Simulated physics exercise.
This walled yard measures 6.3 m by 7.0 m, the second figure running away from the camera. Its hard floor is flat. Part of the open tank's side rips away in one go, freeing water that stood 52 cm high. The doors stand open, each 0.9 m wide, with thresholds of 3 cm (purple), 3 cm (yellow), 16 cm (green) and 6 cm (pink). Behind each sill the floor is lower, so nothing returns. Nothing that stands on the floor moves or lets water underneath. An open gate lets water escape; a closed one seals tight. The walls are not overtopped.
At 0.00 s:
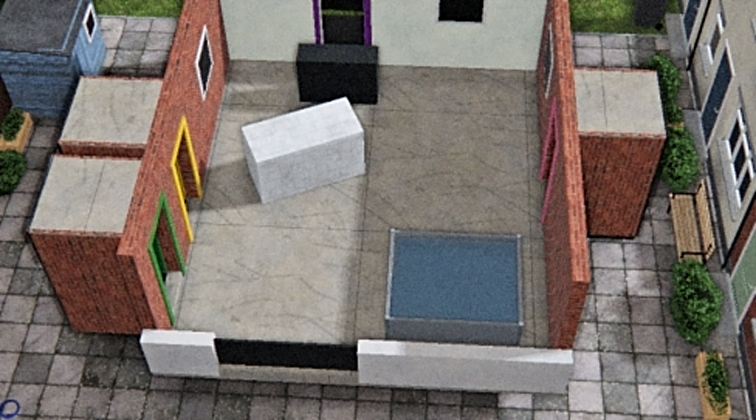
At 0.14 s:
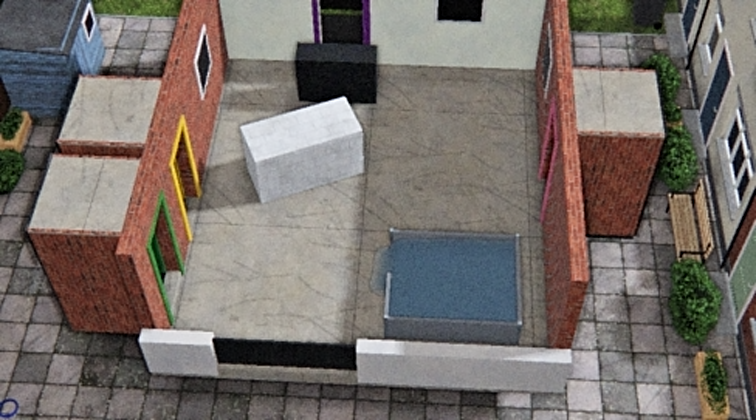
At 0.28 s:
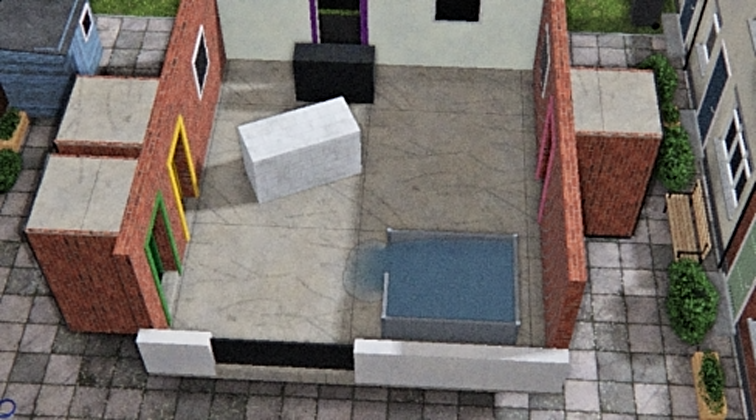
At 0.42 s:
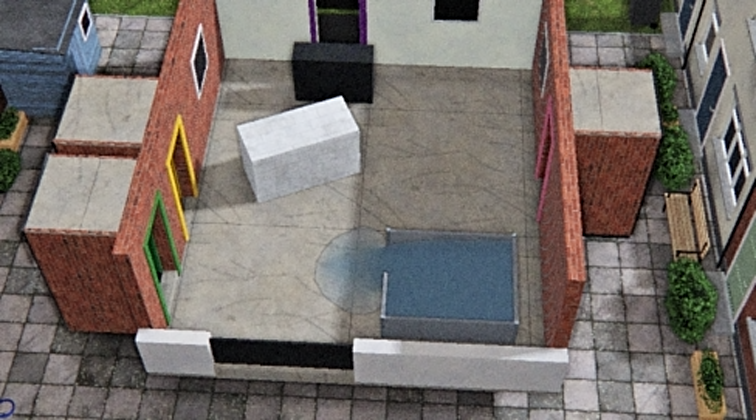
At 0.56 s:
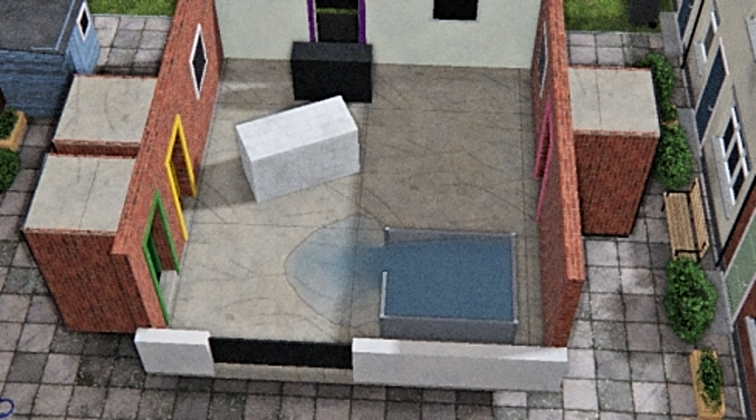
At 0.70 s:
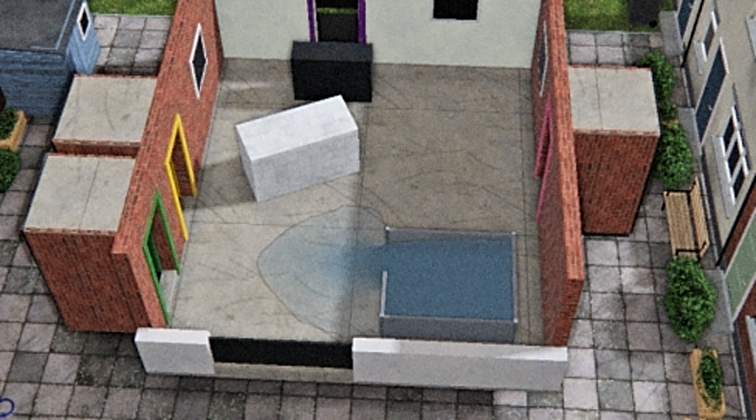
Blue water spilled from the left side of an open tank in a brick-walled yard, spreading leftward across the grey floor in a widening, rounded sheet below a tilted white block.
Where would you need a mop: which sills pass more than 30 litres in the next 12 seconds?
Door by door: At the purple door it stays under the limit; at the yellow door it exceeds the limit; at the green door it does not reach the limit; at the pink door it keeps below the limit.
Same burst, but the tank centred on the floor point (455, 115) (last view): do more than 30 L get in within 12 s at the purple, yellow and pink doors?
Then: Purple above, yellow below, pink under.
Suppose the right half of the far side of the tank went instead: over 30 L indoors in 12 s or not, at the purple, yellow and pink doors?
Then: Purple above, yellow below, pink over.
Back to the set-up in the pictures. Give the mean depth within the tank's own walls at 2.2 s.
Some 33 cm.
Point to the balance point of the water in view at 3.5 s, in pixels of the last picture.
Around (354, 279).
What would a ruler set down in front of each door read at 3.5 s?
Depths in cm: Purple 0, yellow 16, green 16, pink 0.
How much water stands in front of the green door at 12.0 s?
Roughly 6.5 cm deep.
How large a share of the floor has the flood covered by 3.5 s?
Some 35 per cent of it.
After 1.4 s water covers 25 % of the floor and is deepest (28 cm) near (376, 262); purple door not reached, yellow door not reached, green door not reached, pink door not reached.
After 2.2 s water covers 30 % of the floor and is deepest (23 cm) near (376, 262); purple door not reached, yellow door 11 cm at the sill, 26 L in, green door 16 cm at the sill, 0 L in, pink door not reached.
After 3.5 s water covers 35 % of the floor and is deepest (18 cm) near (174, 297); purple door not reached, yellow door 16 cm at the sill, 142 L in, green door 16 cm at the sill, 1 L in, pink door not reached.
After 7.0 s water covers 50 % of the floor and is deepest (10 cm) near (162, 352); purple door not reached, yellow door 9 cm at the sill, 294 L in, green door 9 cm at the sill, 2 L in, pink door not reached.
After 12.0 s water covers 80 % of the floor and is deepest (7 cm) near (162, 352); purple door 3 cm at the sill, 0 L in, yellow door 7 cm at the sill, 360 L in, green door 6 cm at the sill, 2 L in, pink door 3 cm at the sill, 0 L in.
